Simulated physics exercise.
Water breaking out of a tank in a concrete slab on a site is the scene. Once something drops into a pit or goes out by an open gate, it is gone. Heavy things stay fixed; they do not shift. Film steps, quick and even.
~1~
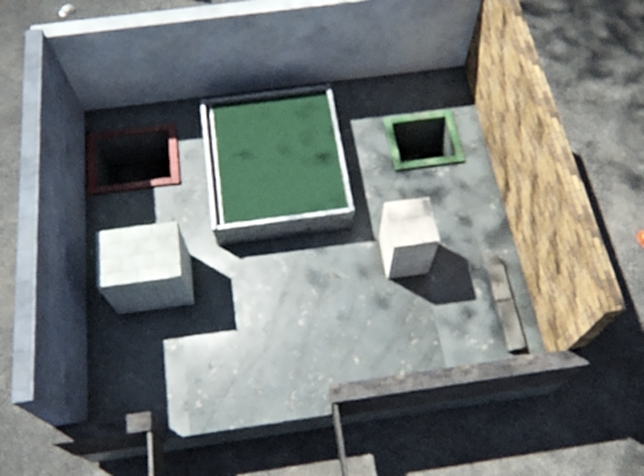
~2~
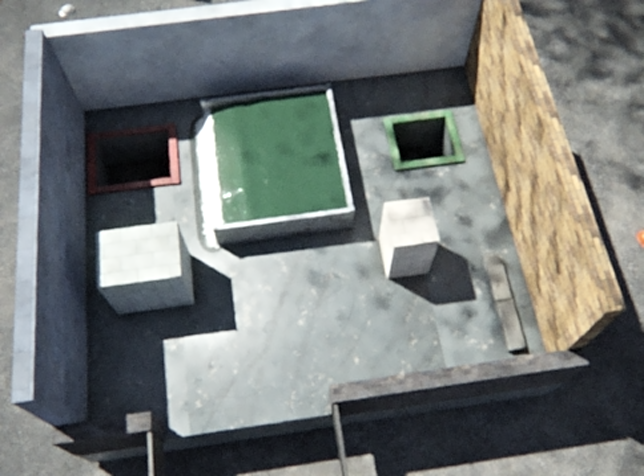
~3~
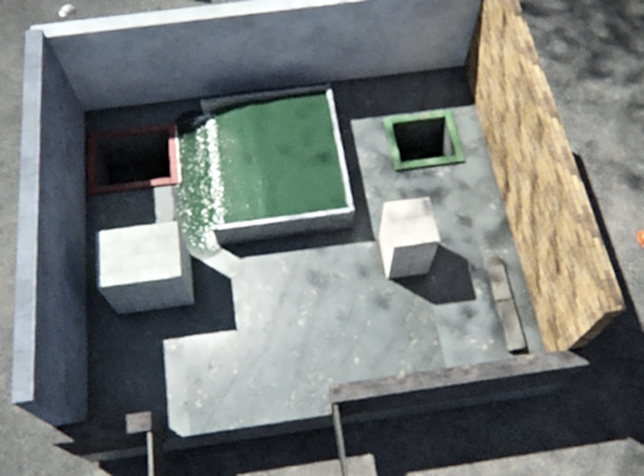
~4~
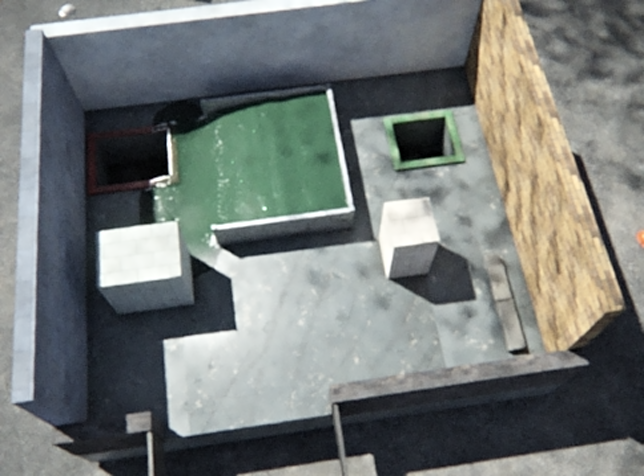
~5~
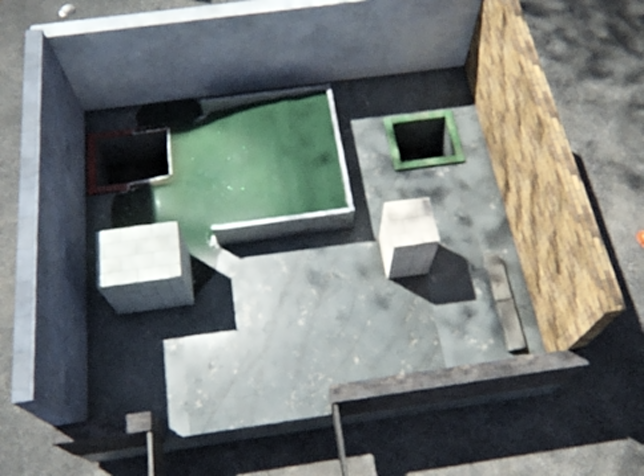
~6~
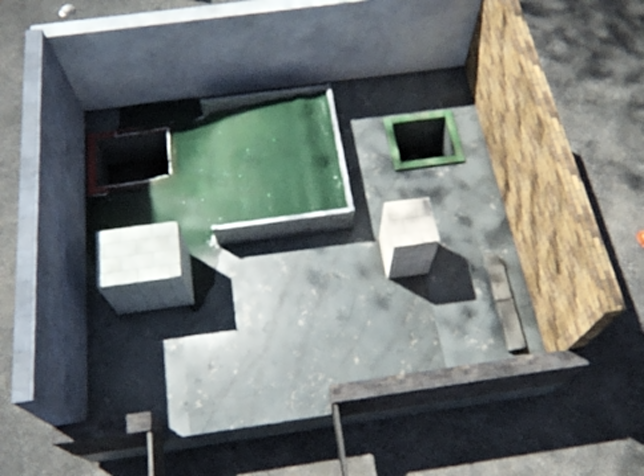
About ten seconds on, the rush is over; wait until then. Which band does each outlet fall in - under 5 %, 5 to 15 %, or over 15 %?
The gate is a middling outlet here - five to fifteen per cent; the green pit is a minor outlet here - below five per cent; the red pit is a major outlet here - beyond fifteen per cent.
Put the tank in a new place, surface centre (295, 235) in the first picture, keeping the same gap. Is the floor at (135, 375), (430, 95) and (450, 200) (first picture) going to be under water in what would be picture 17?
Spot 1 wetted, spot 2 unwetted, spot 3 unwetted.
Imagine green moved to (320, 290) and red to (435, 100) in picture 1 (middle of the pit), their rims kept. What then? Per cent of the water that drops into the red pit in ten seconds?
Red: About 8 %.
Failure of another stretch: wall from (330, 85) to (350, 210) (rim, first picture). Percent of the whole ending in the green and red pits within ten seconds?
Per cent: Green 40, red 0.
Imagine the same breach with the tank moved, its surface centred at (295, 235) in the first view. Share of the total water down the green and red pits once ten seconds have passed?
In per cent: Green 0, red 20.
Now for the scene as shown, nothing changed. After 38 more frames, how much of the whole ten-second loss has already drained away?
Roughly 90 percent.
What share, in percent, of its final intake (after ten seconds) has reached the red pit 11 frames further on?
Share at that point: Close to 45 in a hundred.
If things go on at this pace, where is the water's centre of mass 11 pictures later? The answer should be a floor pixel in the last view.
My reading is close to (208, 198).
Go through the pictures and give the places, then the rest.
The first frame shows the open tank at (274, 156) is whole and still.
In the second frame, the front is at (198, 121), out from the gap at (214, 175).
In the third frame, the front is at (187, 116), out from the gap at (214, 176).
In the fourth frame, the front is at (192, 273), out from the gap at (214, 176).
In the fifth frame, the front is at (194, 287), out from the gap at (214, 176).
In the sixth frame, water pours out at (214, 177) and has run to a hidden place.
A moment on, water covers 20 % of the floor; the gate 0 %, the green pit 0 %, the red pit 10 %.
Next, water covers 25 % of the floor; the gate 0 %, the green pit 0 %, the red pit 20 %.
Then, water covers 30 % of the floor; the gate 1 %, the green pit 0 %, the red pit 33 %.
Later, water covers 55 % of the floor; the gate 4 %, the green pit 0 %, the red pit 43 %.
In the end, water covers 70 % of the floor; the gate 9 %, the green pit 0 %, the red pit 45 %.
